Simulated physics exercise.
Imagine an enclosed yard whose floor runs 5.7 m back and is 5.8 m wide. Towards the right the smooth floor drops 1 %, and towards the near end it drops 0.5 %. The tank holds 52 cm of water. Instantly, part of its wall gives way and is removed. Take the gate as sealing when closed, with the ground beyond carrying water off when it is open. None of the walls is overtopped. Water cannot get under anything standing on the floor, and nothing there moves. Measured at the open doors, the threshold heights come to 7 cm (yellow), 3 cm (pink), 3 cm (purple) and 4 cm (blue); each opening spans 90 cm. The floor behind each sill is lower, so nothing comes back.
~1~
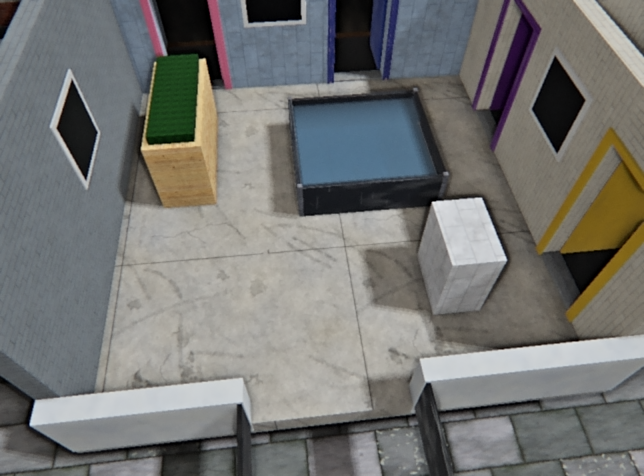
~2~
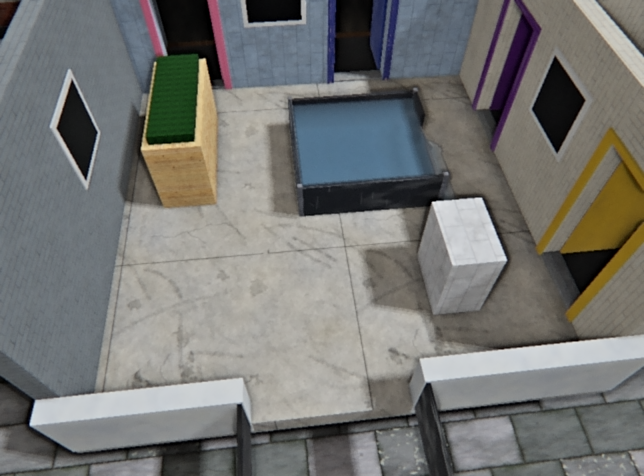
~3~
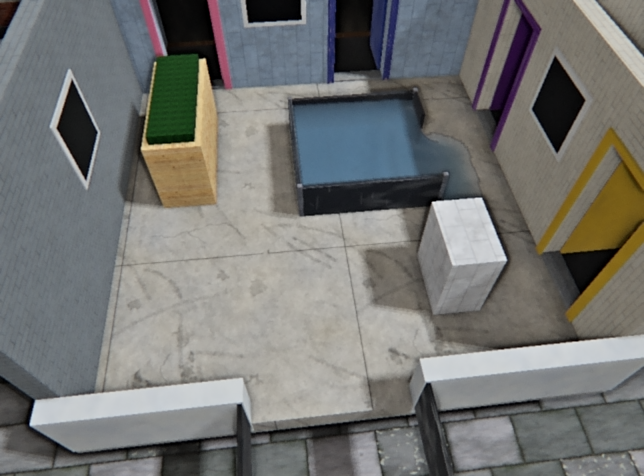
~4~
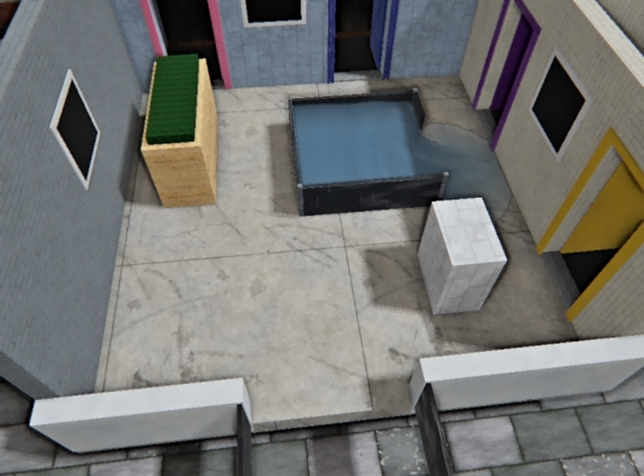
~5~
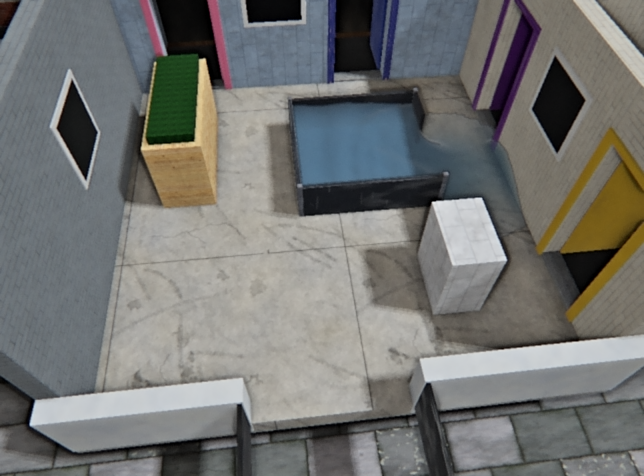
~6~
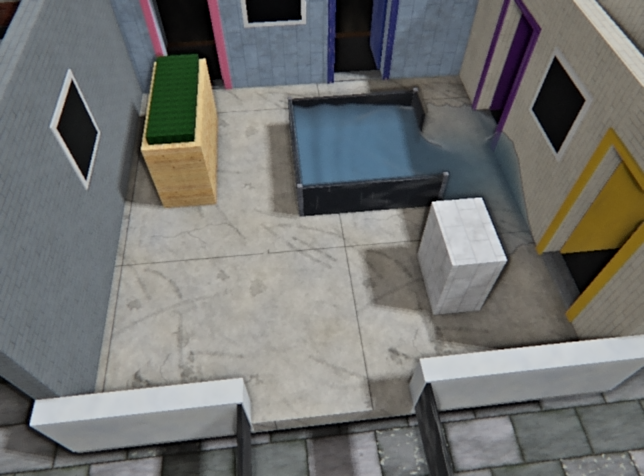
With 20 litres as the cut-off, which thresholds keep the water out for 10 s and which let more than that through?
Over 10 s: The yellow door lets too much through; the pink door holds it off; the purple door lets too much through; the blue door holds it off.
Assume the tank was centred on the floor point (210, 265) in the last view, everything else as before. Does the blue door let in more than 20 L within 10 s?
Lab note: Blue door, limit broken.
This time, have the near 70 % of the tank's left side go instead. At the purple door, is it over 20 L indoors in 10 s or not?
Relative to that limit, purple ends up on the high side.
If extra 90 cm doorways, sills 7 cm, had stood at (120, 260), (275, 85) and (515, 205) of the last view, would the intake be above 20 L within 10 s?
Taking them in order, the first gets too little, the second too little and the third enough.
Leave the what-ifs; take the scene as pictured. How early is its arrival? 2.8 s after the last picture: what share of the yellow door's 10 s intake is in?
15 percent or so by then.
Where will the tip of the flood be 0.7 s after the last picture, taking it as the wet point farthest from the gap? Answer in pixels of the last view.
Point: Roughly (560, 324).
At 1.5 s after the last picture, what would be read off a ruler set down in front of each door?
In centimetres - yellow: 11, pink: 0, purple: 15, blue: 0.
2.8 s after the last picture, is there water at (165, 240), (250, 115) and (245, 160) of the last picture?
First spot not yet wet, second not yet wet, third not yet wet.
Then, 0.7 s after the last picture water covers 15 % of the floor and is deepest (40 cm) near (495, 177); yellow door 9 cm at the sill, 0 L in, pink door not reached, purple door 17 cm at the sill, 48 L in, blue door not reached.
Then, 1.5 s after the last picture water covers 25 % of the floor and is deepest (34 cm) near (495, 177); yellow door 11 cm at the sill, 4 L in, pink door not reached, purple door 15 cm at the sill, 112 L in, blue door not reached.
Then, 2.8 s after the last picture water covers 45 % of the floor and is deepest (26 cm) near (560, 324); yellow door 8 cm at the sill, 12 L in, pink door not reached, purple door 11 cm at the sill, 184 L in, blue door 5 cm at the sill, 0 L in.
Then, 5.3 s after the last picture water covers 85 % of the floor and is deepest (16 cm) near (578, 366); yellow door 12 cm at the sill, 53 L in, pink door 4 cm at the sill, 0 L in, purple door 8 cm at the sill, 249 L in, blue door 4 cm at the sill, 1 L in.
Then, 9.3 s after the last picture water covers 100 % of the floor and is deepest (10 cm) near (564, 367); yellow door 9 cm at the sill, 87 L in, pink door 5 cm at the sill, 8 L in, purple door 6 cm at the sill, 280 L in, blue door 3 cm at the sill, 1 L in.
